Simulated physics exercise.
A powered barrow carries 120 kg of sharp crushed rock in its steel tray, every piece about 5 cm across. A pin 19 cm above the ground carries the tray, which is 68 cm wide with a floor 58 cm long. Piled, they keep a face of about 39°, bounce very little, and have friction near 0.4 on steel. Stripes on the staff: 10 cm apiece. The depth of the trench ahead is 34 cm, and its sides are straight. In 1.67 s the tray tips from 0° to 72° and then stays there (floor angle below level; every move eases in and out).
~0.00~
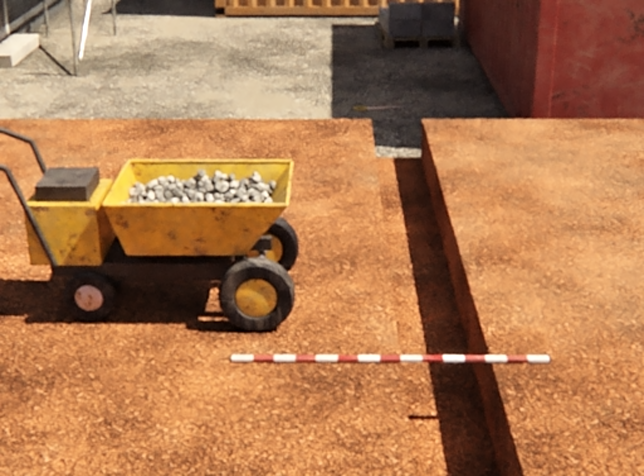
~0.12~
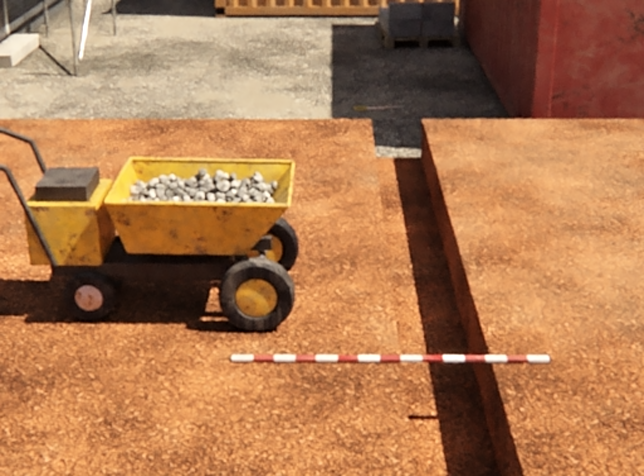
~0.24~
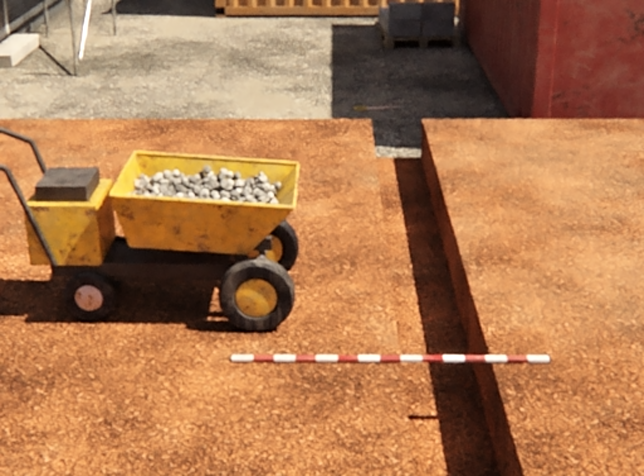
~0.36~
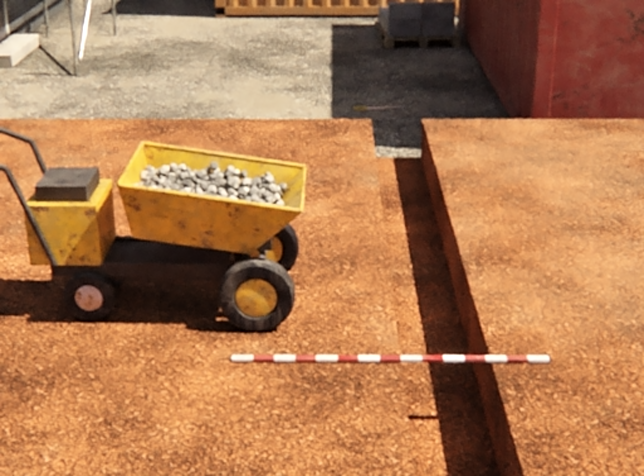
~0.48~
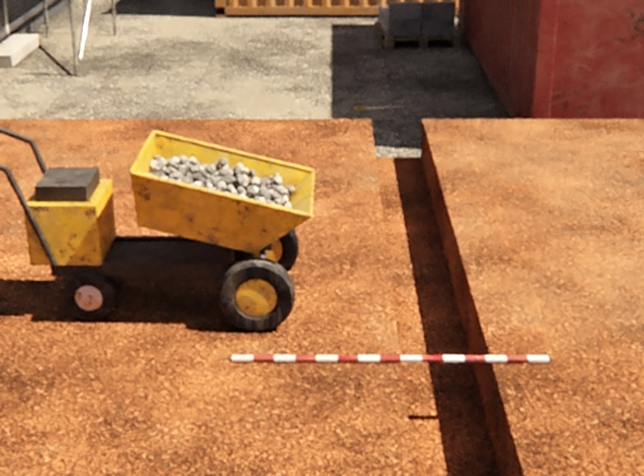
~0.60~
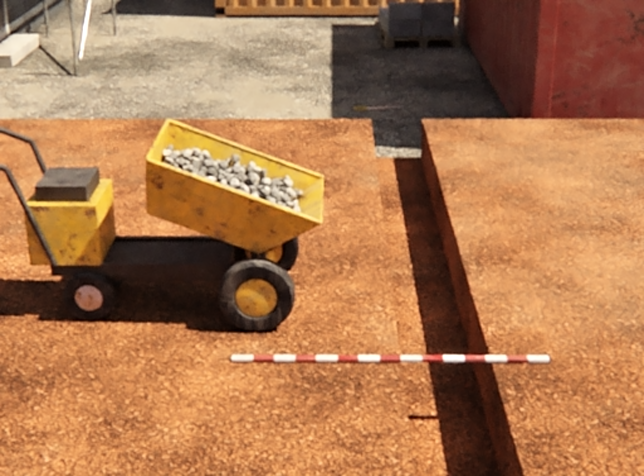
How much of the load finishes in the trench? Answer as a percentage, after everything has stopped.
Some 62 per cent of it.
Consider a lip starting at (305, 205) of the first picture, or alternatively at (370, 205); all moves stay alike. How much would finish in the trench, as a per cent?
From the first place around 90 per cent, from the other around 80.
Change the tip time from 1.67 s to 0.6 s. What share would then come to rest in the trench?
Near 75 per cent.
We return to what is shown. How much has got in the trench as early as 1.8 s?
Around 10 per cent of it, at that instant.
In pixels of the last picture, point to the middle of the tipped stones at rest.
The stones end up centred near (415, 346).
After 1.2 s the floor is at 61°; 100 % in the tray; the foremost stones are at (349, 248).
After 1.8 s the floor is at 72°; 71 % in the tray, 16 % short of the trench, 12 % in the trench; the foremost stones are at (438, 353).
After 2.1 s the floor is at 72°; 37 % in the tray, 23 % short of the trench, 40 % in the trench; the foremost stones are at (474, 381).
After 4.1 s the floor is at 72°; 7 % in the tray, 30 % short of the trench, 62 % in the trench; the foremost stones are at (471, 362).
